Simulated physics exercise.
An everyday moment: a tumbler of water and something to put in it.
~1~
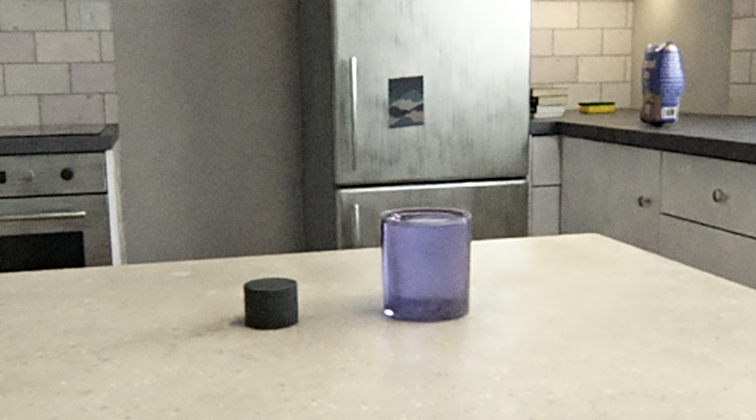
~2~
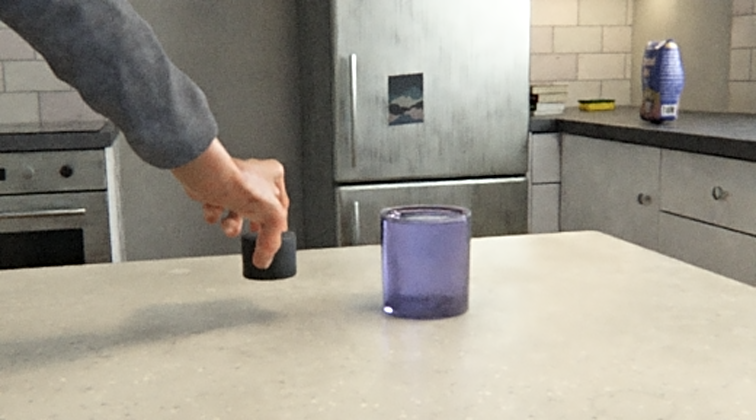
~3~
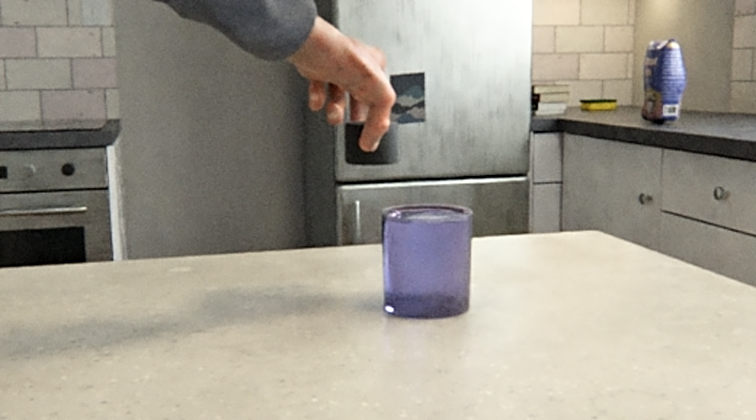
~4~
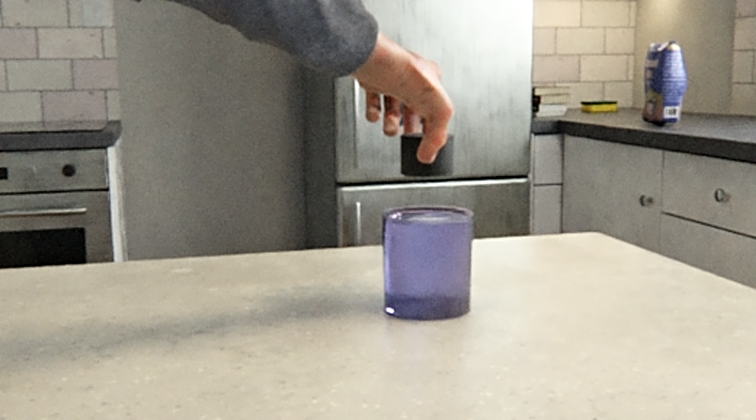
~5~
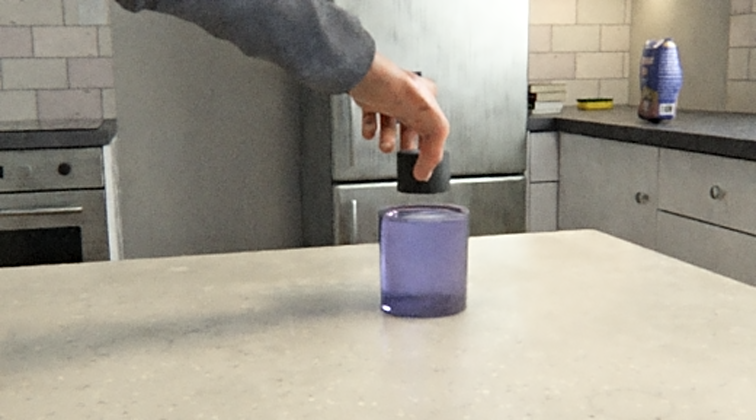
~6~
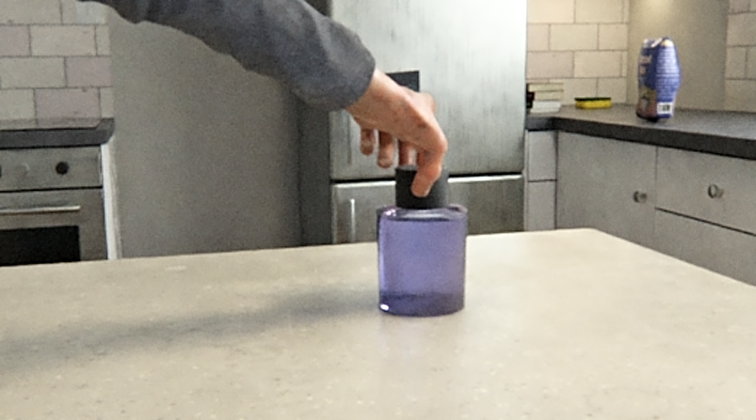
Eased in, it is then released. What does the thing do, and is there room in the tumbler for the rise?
What you'd see is that the thing drops down while the tumbler spills some.
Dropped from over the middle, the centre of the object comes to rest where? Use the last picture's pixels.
Roughly at pixel (422, 281).
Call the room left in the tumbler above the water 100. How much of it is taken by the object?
About 240 %.
Shortly, the iron weight enters the water; the tumbler is full to the brim.
Then, the iron weight goes on down; the tumbler is full to the brim; the top is wet.
At the finish, the iron weight is at the bottom; the tumbler is full to the brim; the top is wet.
